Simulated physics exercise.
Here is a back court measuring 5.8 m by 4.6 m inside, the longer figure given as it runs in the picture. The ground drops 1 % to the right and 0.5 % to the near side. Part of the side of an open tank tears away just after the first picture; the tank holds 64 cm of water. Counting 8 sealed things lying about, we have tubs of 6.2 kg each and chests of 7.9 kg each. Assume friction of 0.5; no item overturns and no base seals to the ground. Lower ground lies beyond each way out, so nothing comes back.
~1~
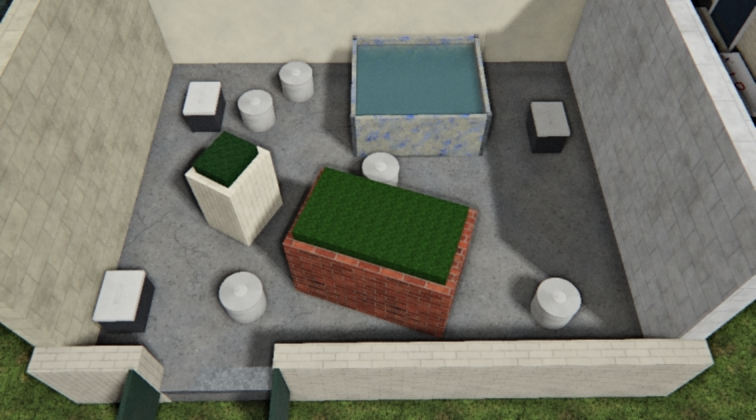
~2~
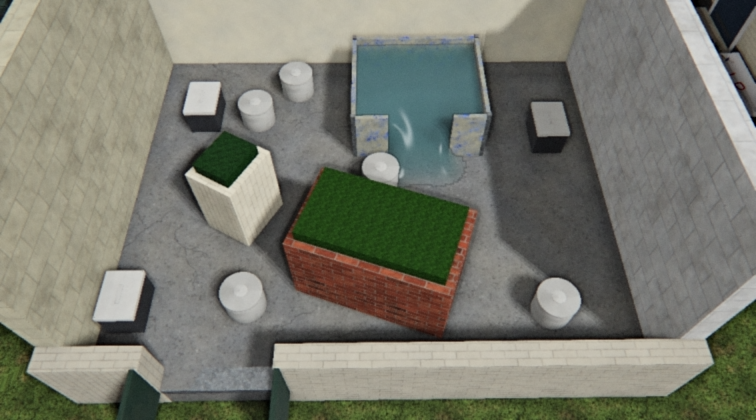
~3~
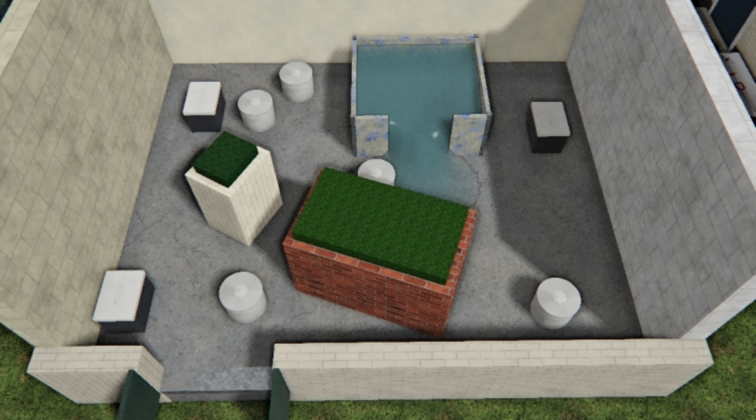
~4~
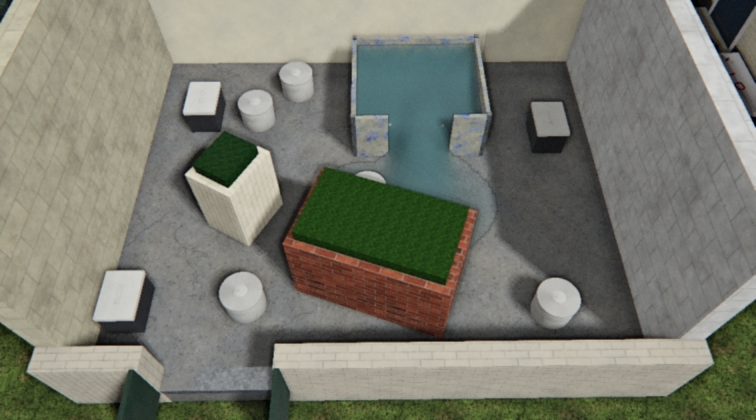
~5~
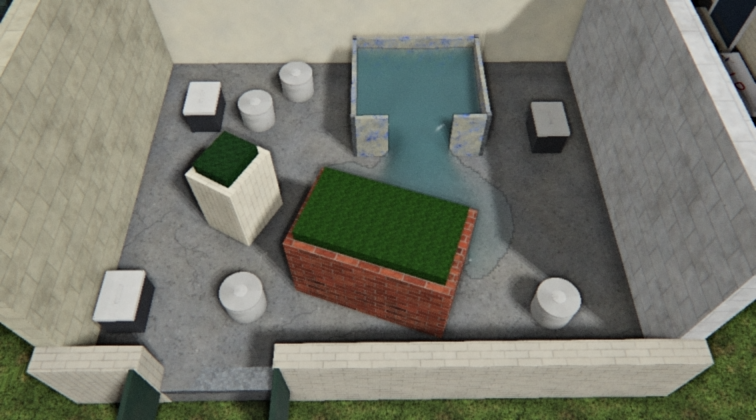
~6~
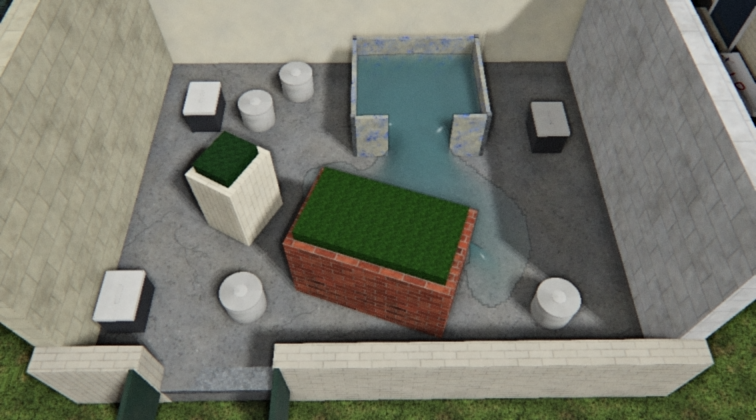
The clip opens on a walled court with a full tank at the back, pale tubs, chests and two grass-topped blocks. Part of the tank's near side opens and water spreads across the ground, around the brick block's right side, while one tub shifts behind that block and out of sight; the others stay put.
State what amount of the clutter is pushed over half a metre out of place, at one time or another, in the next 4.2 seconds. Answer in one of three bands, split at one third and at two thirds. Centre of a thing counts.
One to two thirds.
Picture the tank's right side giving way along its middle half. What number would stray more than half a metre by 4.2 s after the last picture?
2.
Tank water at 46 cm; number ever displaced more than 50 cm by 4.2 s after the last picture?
2.
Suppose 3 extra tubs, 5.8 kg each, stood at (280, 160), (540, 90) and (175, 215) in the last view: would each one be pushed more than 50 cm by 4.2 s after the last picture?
Outcome: Breaks the threshold first, stays within next, stays within last.
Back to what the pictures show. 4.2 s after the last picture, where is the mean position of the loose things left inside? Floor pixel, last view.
Mean floor pixel: About (302, 169).
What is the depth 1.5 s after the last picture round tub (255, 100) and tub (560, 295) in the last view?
Close to 0 and 29 centimetres.
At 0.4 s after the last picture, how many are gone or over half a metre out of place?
That would be 1.
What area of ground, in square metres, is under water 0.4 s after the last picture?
That flooded area is roughly 7.0 m2.
Then, 0.4 s after the last picture 1 of 8 are over 50 cm from their spots; 0 afloat.
Then, 1.5 s after the last picture 2 of 8 are over 50 cm from their spots; 1 afloat.
Then, 2.8 s after the last picture 1 of 8 are over 50 cm from their spots; 2 afloat.
Then, 4.2 s after the last picture 3 of 8 are over 50 cm from their spots, and 4 have been at some point; 3 afloat.
